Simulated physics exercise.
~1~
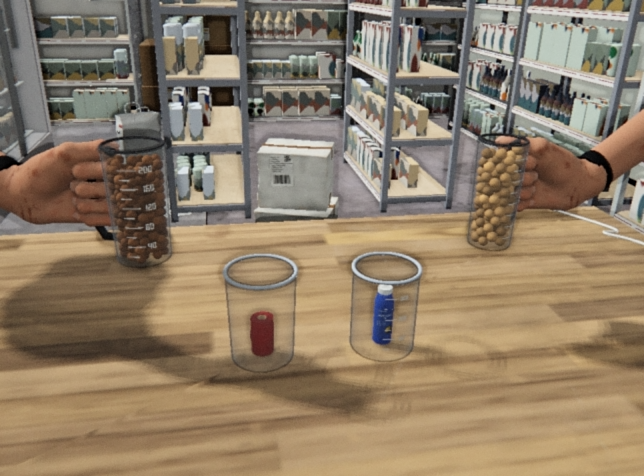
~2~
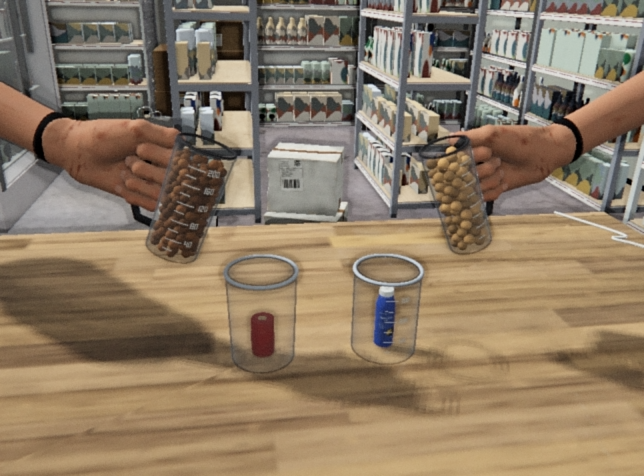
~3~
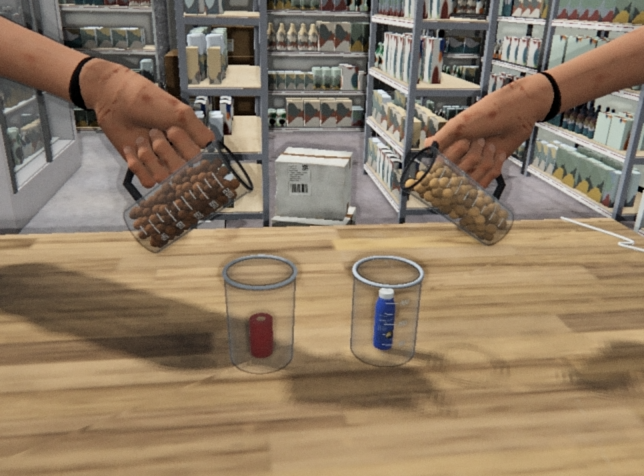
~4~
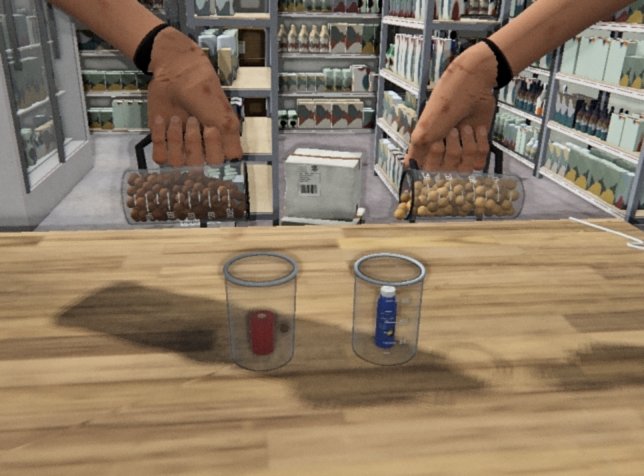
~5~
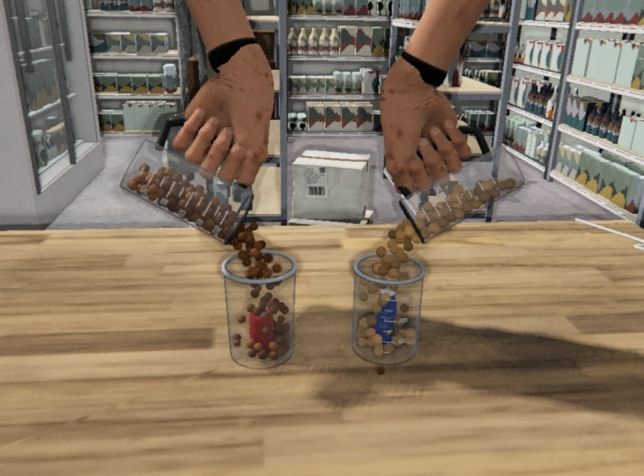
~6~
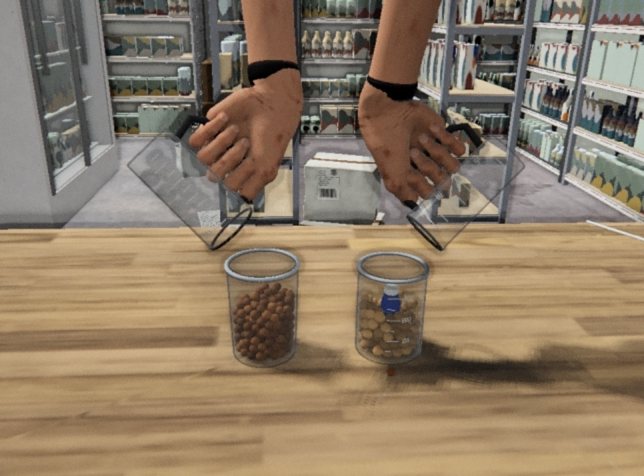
Two hands tipped cups of small round pieces over two clear containers on a wooden table, emptying both, until the brown pieces on the left buried the red object while the blue bottle's top still showed above the tan ones.
